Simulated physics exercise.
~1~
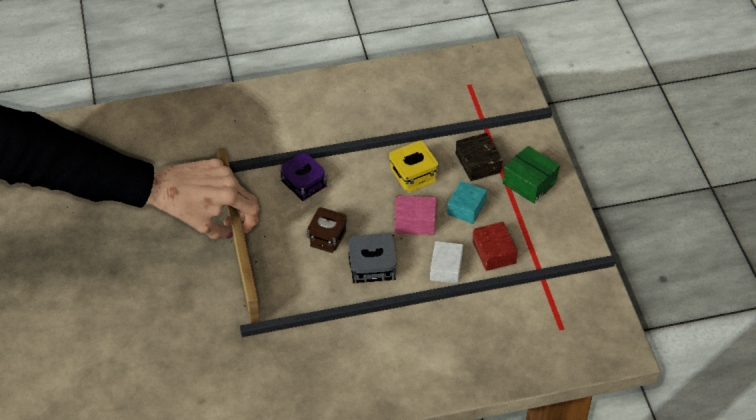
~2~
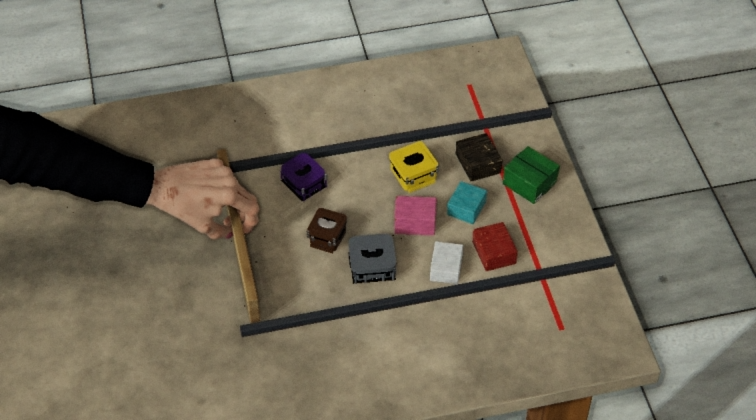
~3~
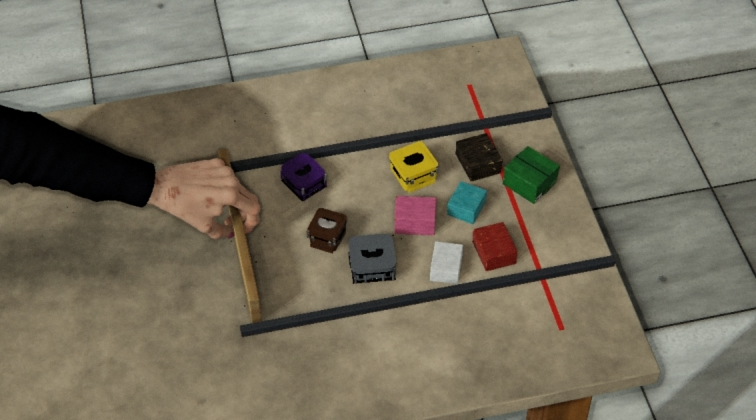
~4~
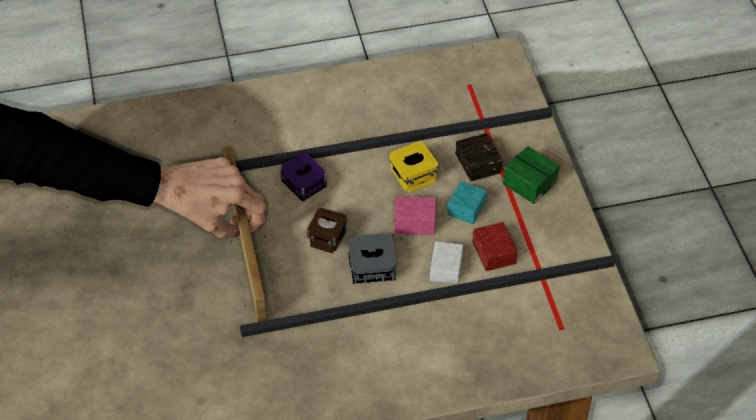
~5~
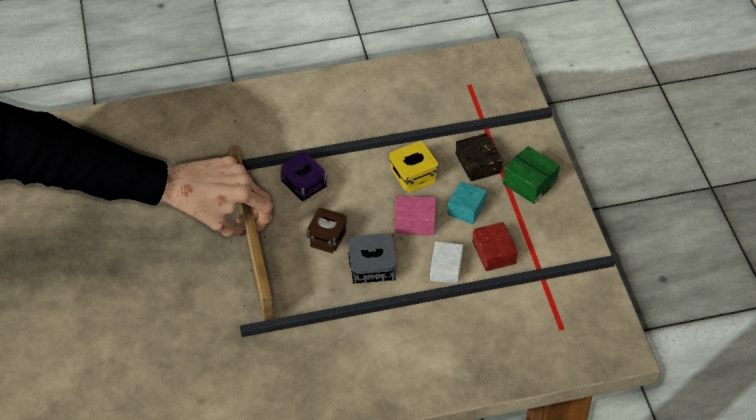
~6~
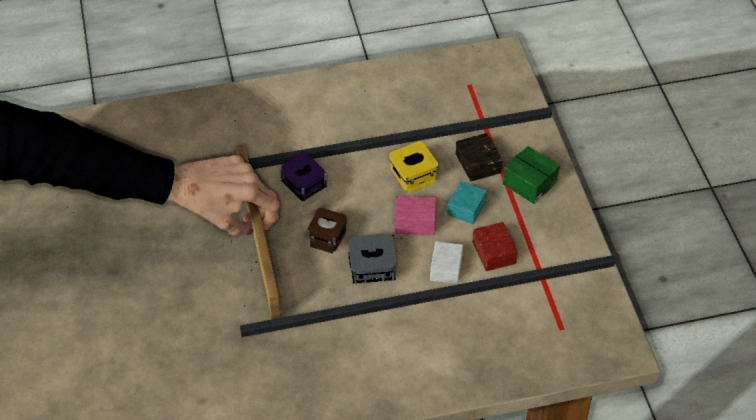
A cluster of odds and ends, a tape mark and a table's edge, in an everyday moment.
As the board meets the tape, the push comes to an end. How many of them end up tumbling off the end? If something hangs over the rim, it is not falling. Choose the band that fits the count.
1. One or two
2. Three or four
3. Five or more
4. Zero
Three or four.
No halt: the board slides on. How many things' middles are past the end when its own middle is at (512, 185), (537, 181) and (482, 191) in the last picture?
4; 7; 1.
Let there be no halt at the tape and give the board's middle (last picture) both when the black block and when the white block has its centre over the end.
(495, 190) and then (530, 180), give or take.
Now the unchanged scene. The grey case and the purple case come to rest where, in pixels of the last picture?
One is at about (547, 225), the other at about (511, 146).
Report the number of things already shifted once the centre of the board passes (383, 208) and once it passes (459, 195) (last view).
First 7, then 10.
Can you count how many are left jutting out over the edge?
In total, 0 of them.
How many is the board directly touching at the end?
It's 3.
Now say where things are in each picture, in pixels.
The first frame shows green box (531, 175); black block (479, 157); red block (495, 246); board (238, 234); tape (512, 198).
The second frame shows black block (479, 157); grey case (372, 259).
The third frame shows red block (495, 247); board (239, 234).
The fourth frame shows green box (531, 175); white block (447, 263).
The fifth frame shows black block (479, 157); brown case (328, 231).
The sixth frame shows green box (531, 175); black block (479, 157); red block (495, 247); board (258, 231); tape (512, 198).
Soon after, none off yet; green box at rest near (531, 175); black block at rest near (479, 157); red block at rest near (495, 247).
By the end, the number that fall off is three or four; fallen, turquoise block, red block, black block and green box.
